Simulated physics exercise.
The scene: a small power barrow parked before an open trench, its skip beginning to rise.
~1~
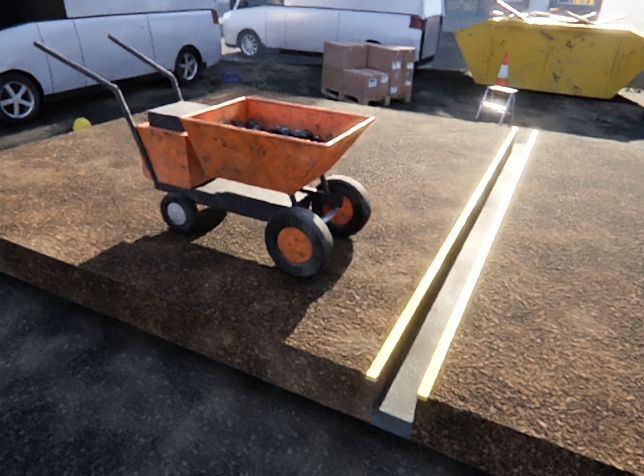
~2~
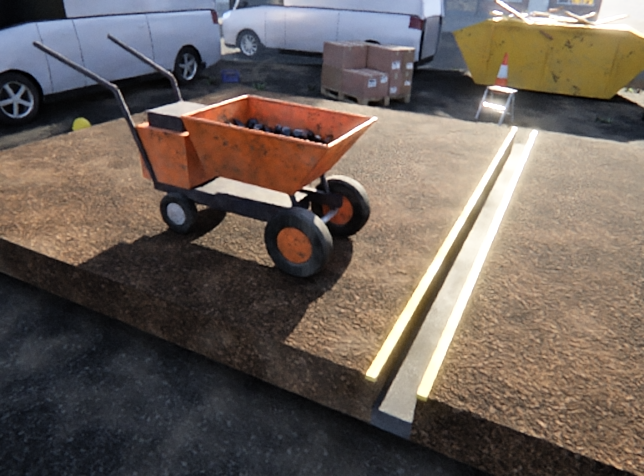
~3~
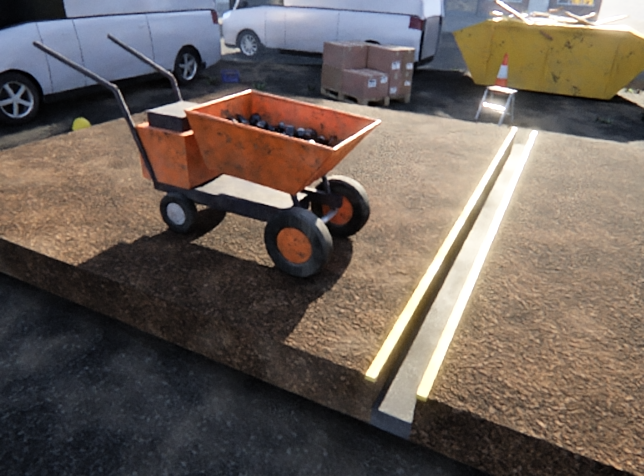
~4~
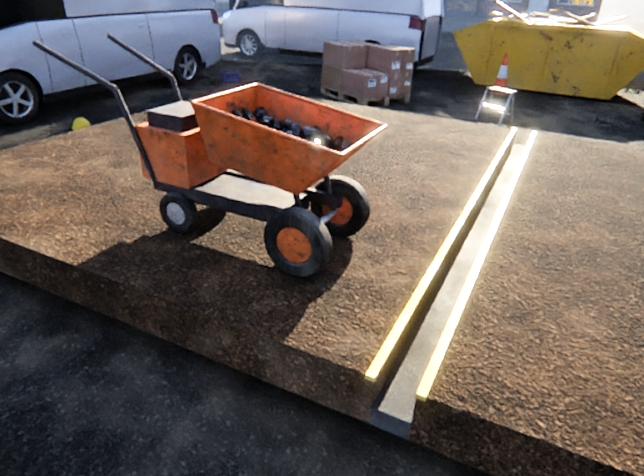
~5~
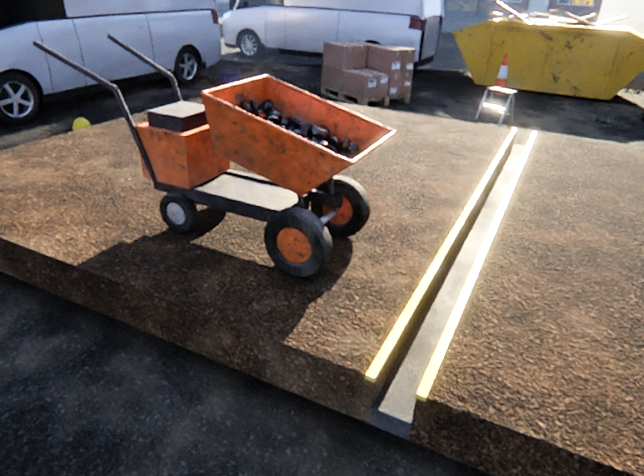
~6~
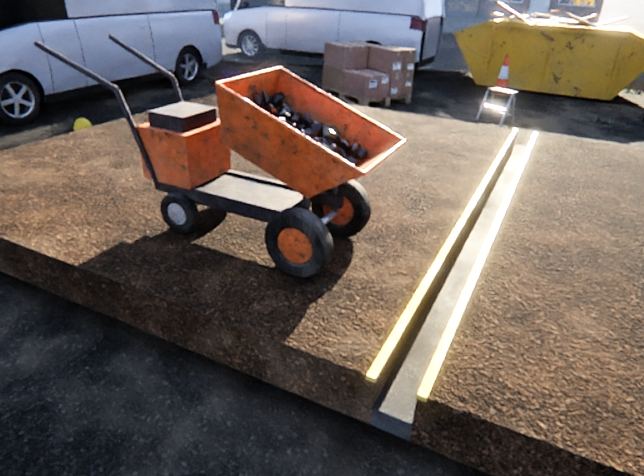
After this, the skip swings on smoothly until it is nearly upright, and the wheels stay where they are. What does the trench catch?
Between the edges lies the larger part of the load.
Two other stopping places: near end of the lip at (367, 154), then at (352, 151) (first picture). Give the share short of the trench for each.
Near 0 % and 0 %.
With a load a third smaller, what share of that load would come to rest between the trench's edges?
It comes to 80 per cent or so.
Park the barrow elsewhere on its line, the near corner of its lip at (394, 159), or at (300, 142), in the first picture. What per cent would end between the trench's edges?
The first gives 0 %, the second 60 %.
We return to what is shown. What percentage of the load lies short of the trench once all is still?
About 10 per cent.
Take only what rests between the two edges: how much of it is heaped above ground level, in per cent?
It comes to 20 per cent or so.
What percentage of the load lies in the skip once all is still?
Close to 0 per cent.
Shortly afterwards, skip tipped steeply; the whole lot in the skip.
Next, skip tipped right over; the bulk in the skip; only a few short of the trench; a little in or heaped over the trench; only a few falling.
Some moments later, skip tipped right over; a little in the skip; a little short of the trench; near two thirds in or heaped over the trench; near a quarter beyond it.
In the end, skip tipped right over; only a few in the skip; a little short of the trench; near two thirds in or heaped over the trench; near a quarter beyond it.
